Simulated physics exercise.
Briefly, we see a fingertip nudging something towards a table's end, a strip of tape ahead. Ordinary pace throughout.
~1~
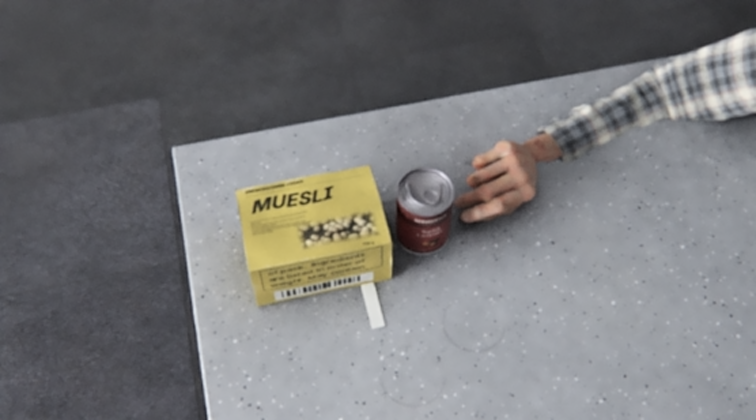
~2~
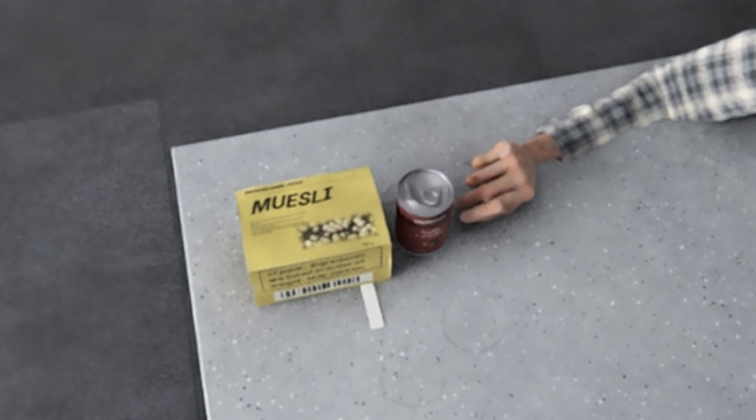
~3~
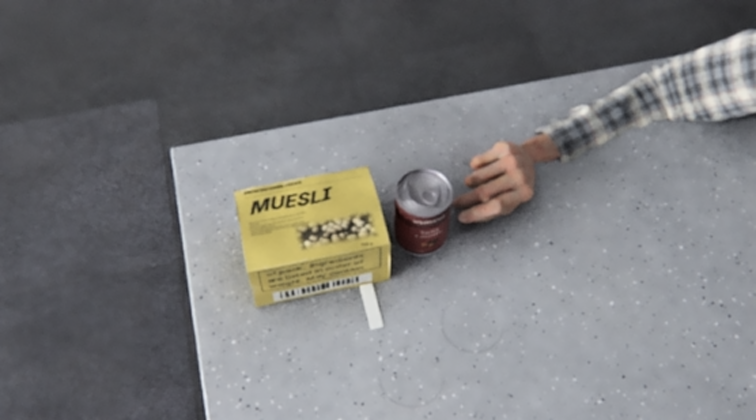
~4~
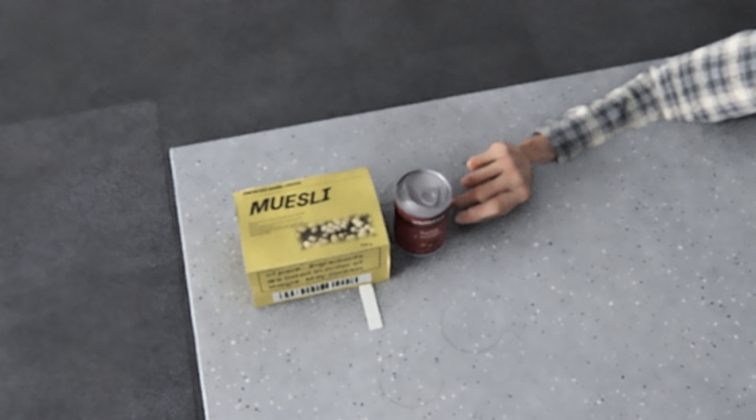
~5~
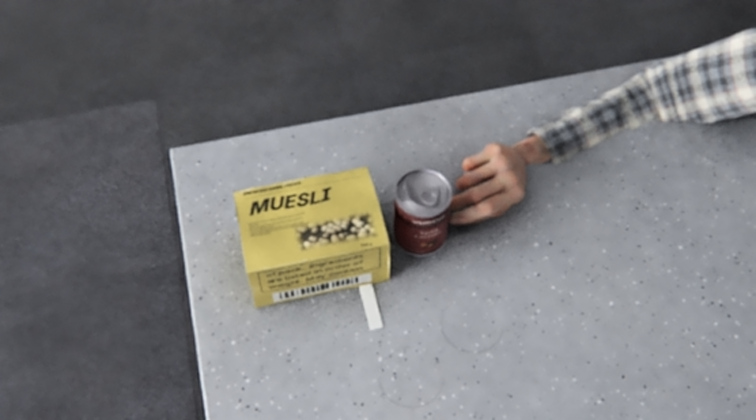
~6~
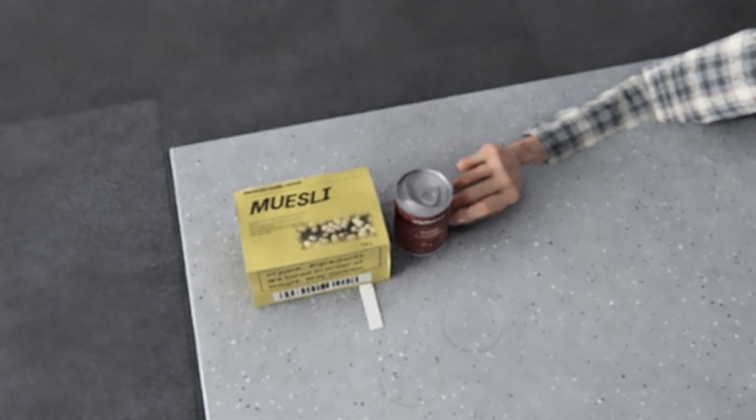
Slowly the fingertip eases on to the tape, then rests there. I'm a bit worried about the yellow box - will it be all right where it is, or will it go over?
It will be fine, it stays on the table.
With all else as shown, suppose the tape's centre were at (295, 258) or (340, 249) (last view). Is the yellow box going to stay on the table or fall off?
Try one: Lost over the side. Try two: Safe on top.
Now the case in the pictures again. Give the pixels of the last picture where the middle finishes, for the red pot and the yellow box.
Red pot: (320, 233); yellow box: (223, 254).
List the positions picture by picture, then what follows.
The first frame shows yellow box (314, 235); red pot (424, 212).
The second frame shows yellow box (313, 236); red pot (424, 213).
The third frame shows yellow box (312, 236); red pot (423, 213).
The fourth frame shows yellow box (312, 237); red pot (422, 213).
The fifth frame shows yellow box (312, 237); red pot (422, 213).
The sixth frame shows yellow box (312, 236); red pot (422, 213).
Then, 0.52 s on from there, yellow box displaced a little near (291, 240).
Then, 0.92 s on from there, yellow box displaced a little near (260, 247).
Then, 1.22 s on from there, yellow box displaced a little near (236, 251).
In the end, the yellow box remains on top, near (222, 254).
